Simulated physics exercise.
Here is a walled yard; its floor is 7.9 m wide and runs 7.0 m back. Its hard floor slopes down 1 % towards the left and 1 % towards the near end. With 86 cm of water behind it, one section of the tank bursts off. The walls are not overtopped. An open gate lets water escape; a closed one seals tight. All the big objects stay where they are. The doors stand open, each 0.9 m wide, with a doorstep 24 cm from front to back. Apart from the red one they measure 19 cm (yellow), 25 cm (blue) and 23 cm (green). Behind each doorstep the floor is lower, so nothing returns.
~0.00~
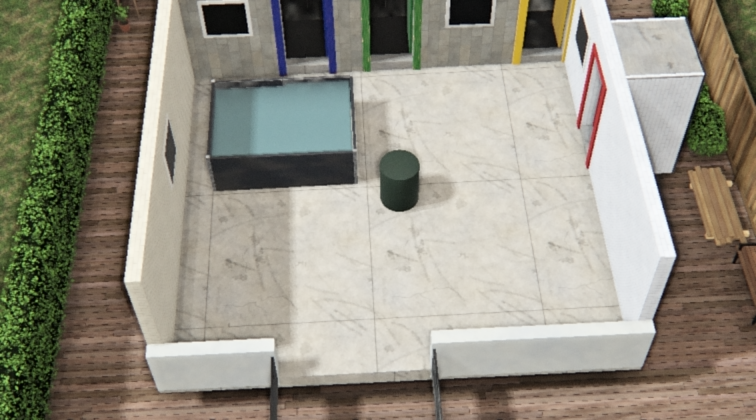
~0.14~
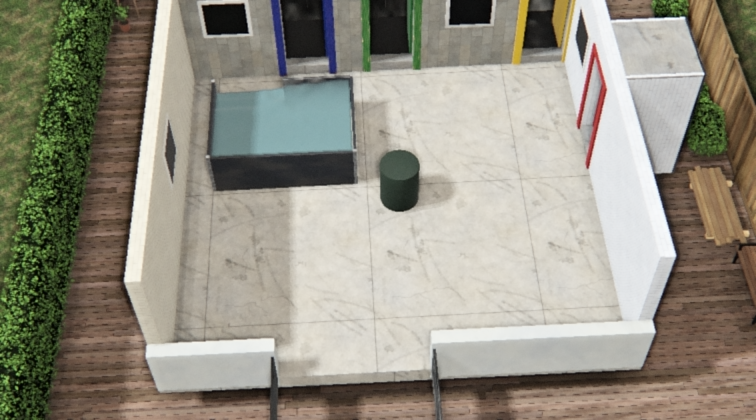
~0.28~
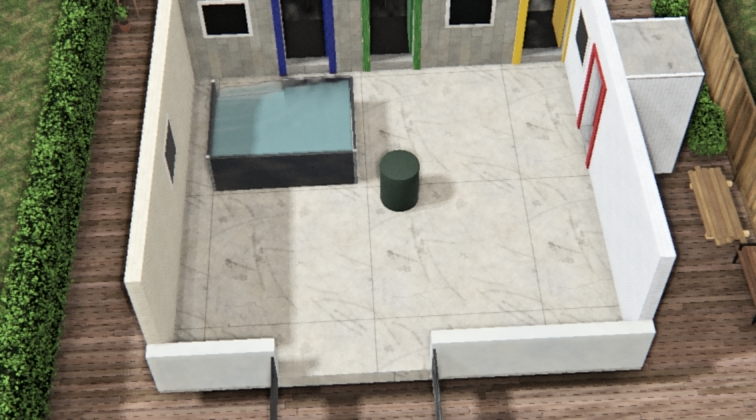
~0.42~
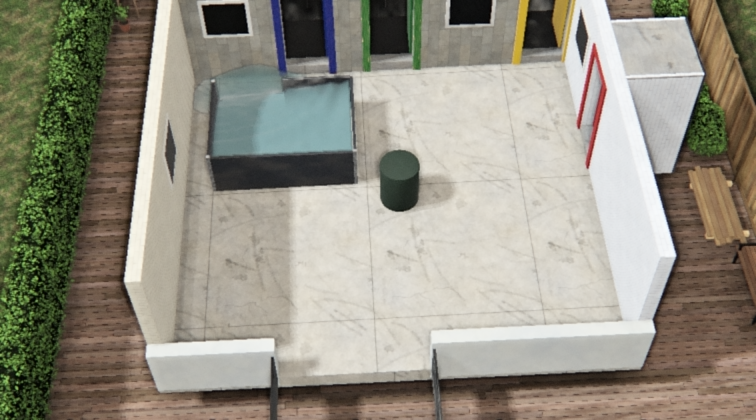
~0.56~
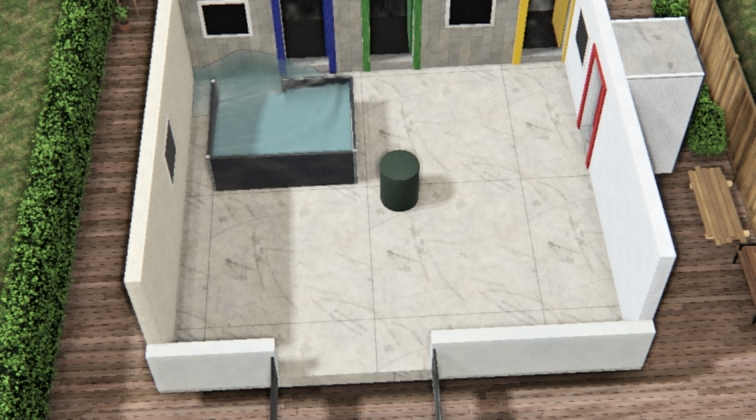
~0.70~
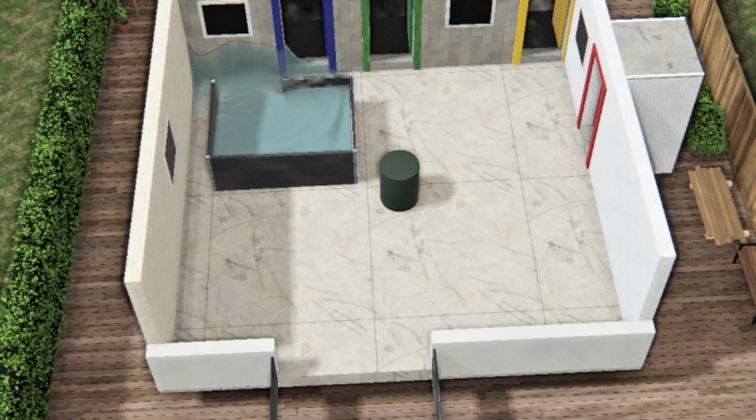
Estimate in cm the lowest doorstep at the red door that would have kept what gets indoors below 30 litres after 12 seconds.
At least 10.5 cm or so.
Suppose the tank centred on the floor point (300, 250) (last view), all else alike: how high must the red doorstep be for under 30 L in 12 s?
About 12.5 cm.
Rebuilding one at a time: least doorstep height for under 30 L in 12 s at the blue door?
About 26 cm at blue.
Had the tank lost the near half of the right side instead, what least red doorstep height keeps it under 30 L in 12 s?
Then roughly 23 cm.
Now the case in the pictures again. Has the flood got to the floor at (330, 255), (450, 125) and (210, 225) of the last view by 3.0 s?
In turn: Still dry, wet, flooded.
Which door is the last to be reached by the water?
The red one.
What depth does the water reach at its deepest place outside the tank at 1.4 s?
Roughly 86 cm.
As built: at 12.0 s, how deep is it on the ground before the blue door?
Roughly 8.0 cm deep.
After 1.4 s water covers 10 % of the floor, deepest (86 cm) near (195, 84); it has not reached the red door.
After 3.0 s water covers 45 % of the floor, deepest (46 cm) near (172, 370); it has not reached the red door.
After 12.0 s water covers 95 % of the floor, deepest (16 cm) near (195, 90); 5 cm at the red door, 8 litres in over its 14 cm doorstep.
At the red door as built, the water arrived by 3.1 s and peaked near 19 cm at 3.8 s.
Run again over the same 12 s with other heights there, 37 litres in over 9.5 cm, 15 litres over 12.5 cm. The limit of 30 litres is kept from about 10.5 cm up.
